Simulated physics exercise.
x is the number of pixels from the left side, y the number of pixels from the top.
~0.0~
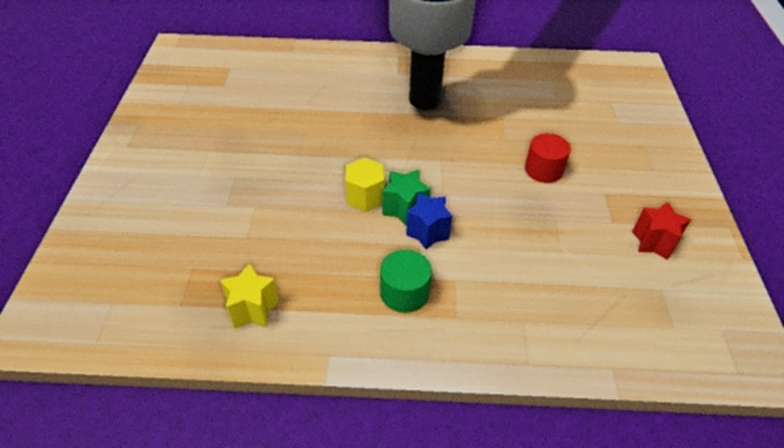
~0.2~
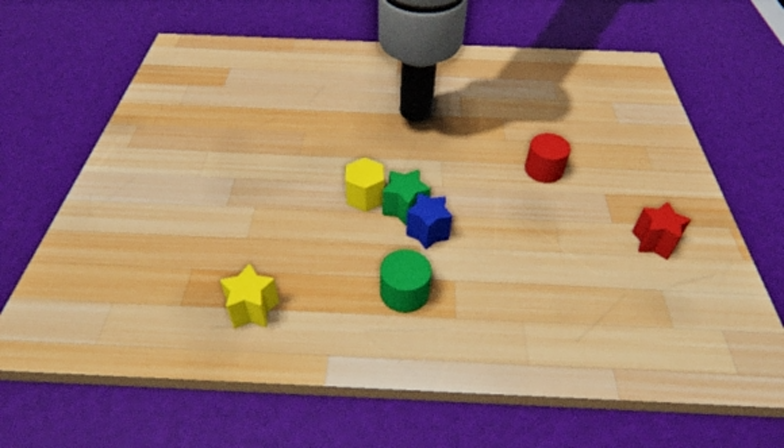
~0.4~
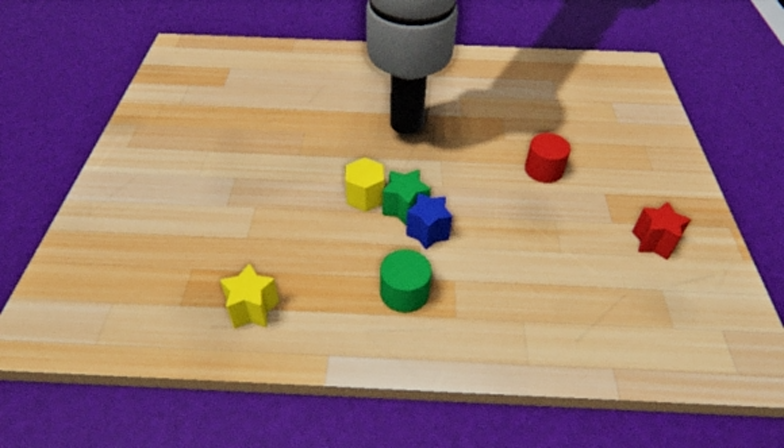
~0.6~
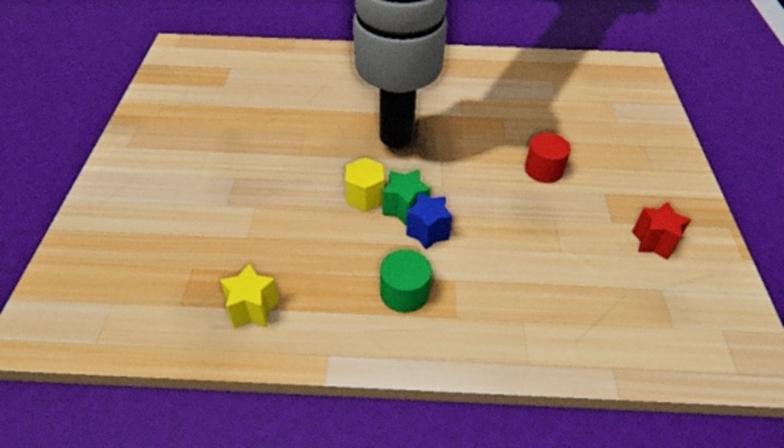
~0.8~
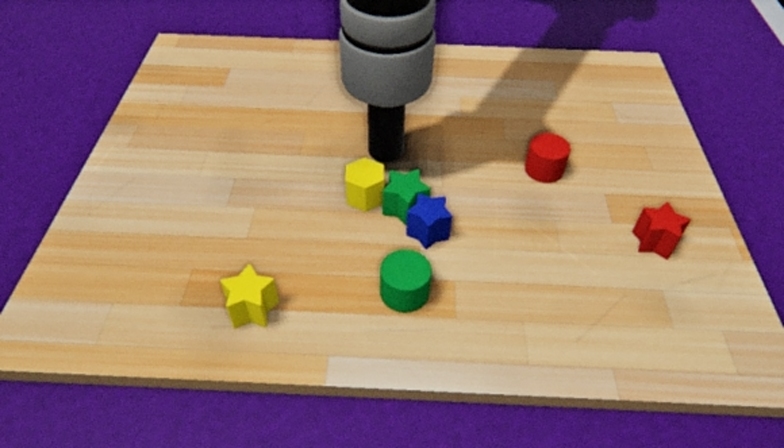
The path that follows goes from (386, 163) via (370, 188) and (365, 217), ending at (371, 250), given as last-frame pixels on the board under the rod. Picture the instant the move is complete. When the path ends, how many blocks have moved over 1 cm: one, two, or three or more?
It should be one.
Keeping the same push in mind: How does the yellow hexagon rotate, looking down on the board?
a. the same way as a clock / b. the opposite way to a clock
(a)
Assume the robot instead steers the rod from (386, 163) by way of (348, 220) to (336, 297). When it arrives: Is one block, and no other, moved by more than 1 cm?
Short answer: Yes.
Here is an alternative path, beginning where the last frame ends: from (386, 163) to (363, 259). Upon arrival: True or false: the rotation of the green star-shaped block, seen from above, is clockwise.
That claim is false.
What follows on the original path. One third of the way, rod (370, 176); yellow hexagon (357, 189).
Two thirds of the way, rod (365, 207); yellow hexagon (345, 222).
At the end, rod (371, 238); yellow hexagon (338, 250), turned 40° clockwise; green star-shaped block unmoved.
